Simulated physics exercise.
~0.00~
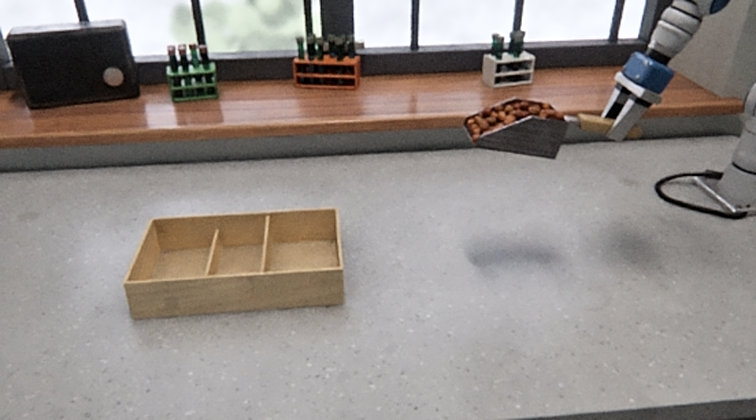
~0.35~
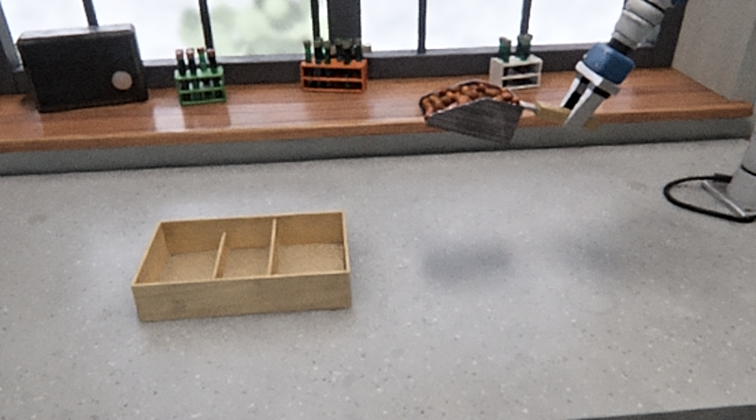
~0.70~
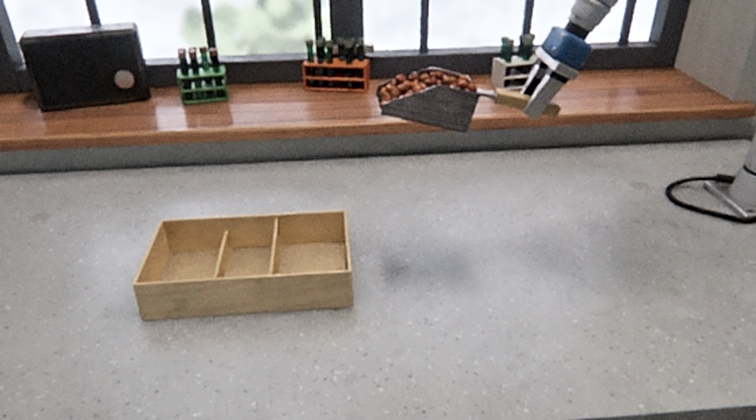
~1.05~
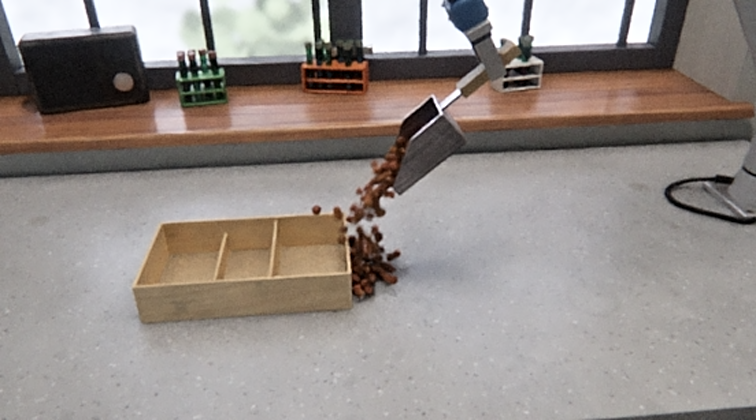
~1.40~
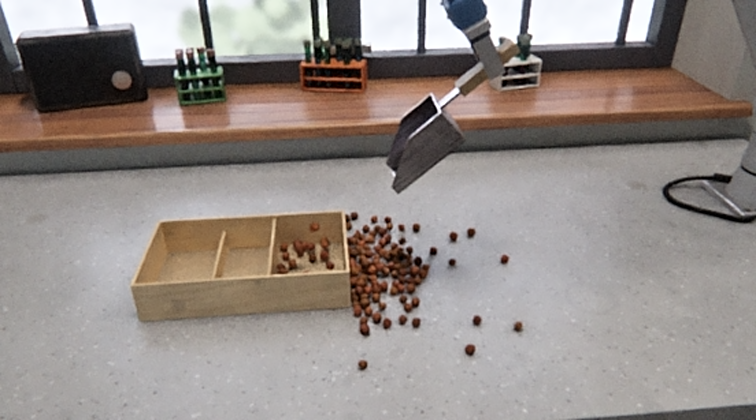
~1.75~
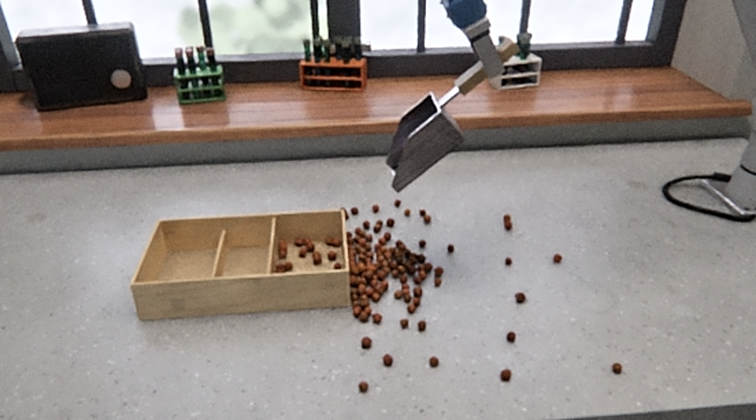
On a grey counter, a robot arm tips a scoop, spilling most hazelnuts beside a wooden box.
